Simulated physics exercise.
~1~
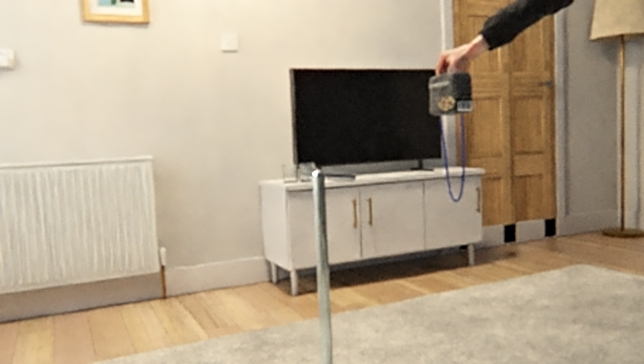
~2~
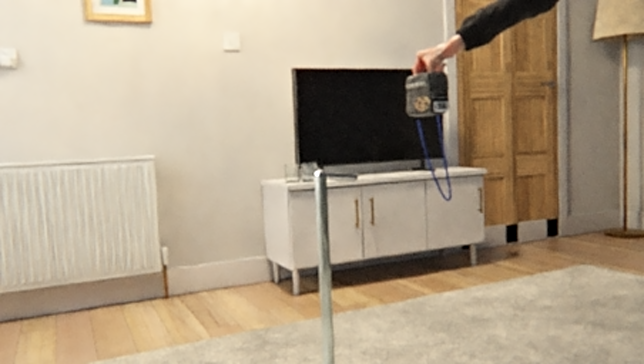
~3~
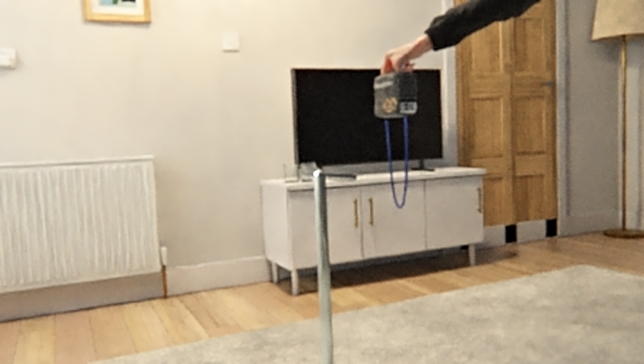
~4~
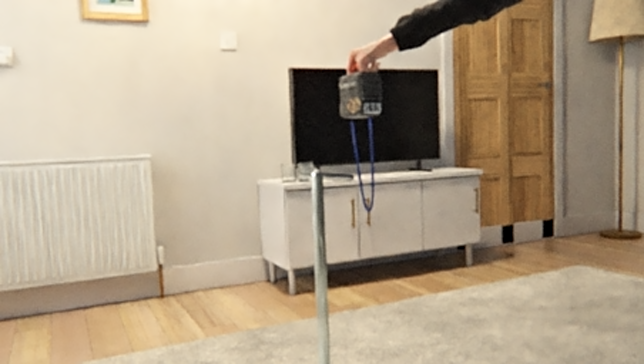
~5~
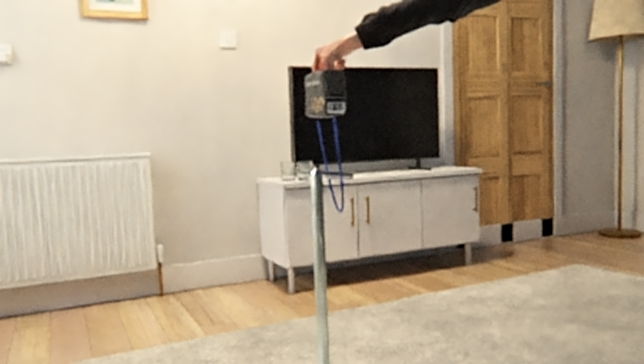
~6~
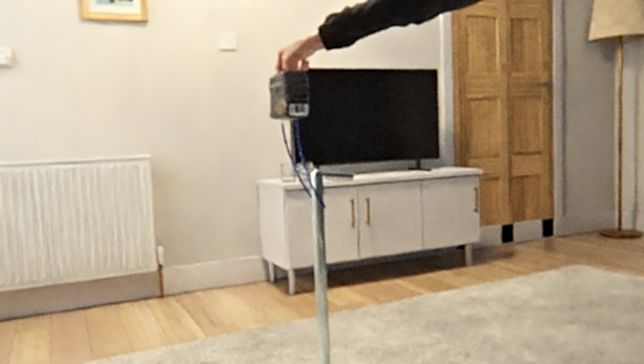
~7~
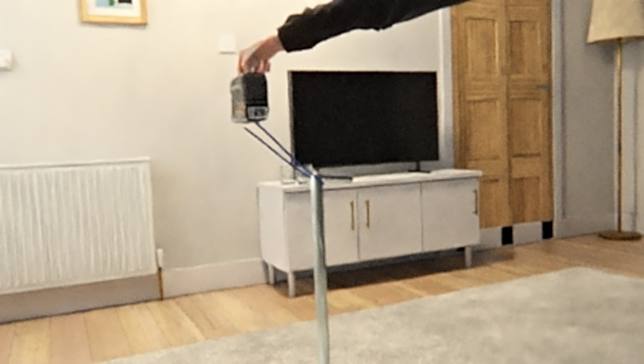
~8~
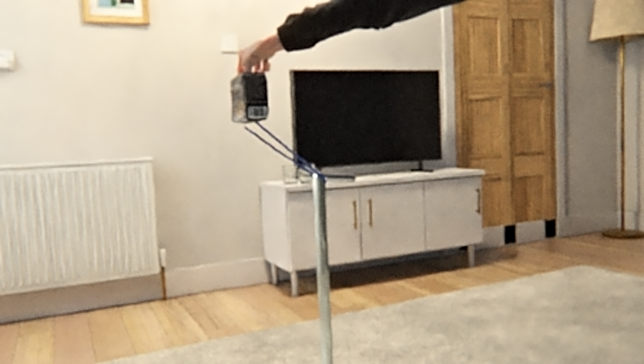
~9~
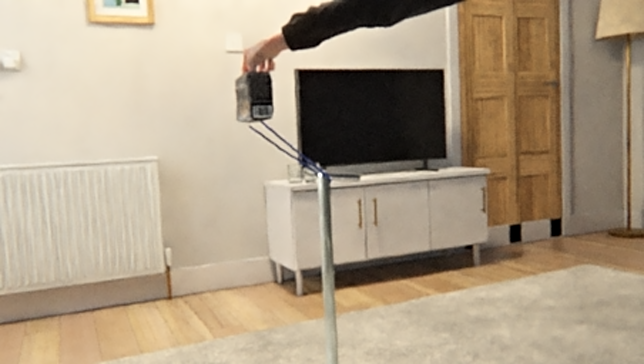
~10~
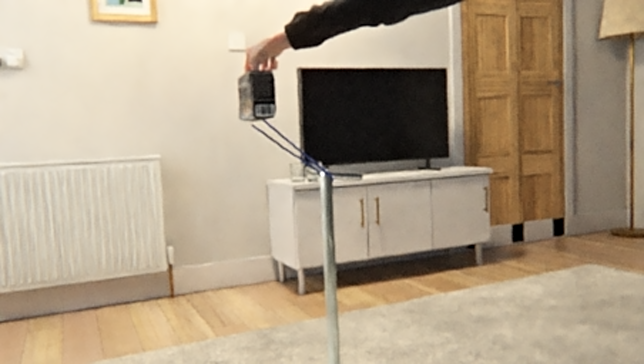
Hand carrying a black pouch left past an upright post, its dangling blue loop catching on top and pulling taut, hand stopped.
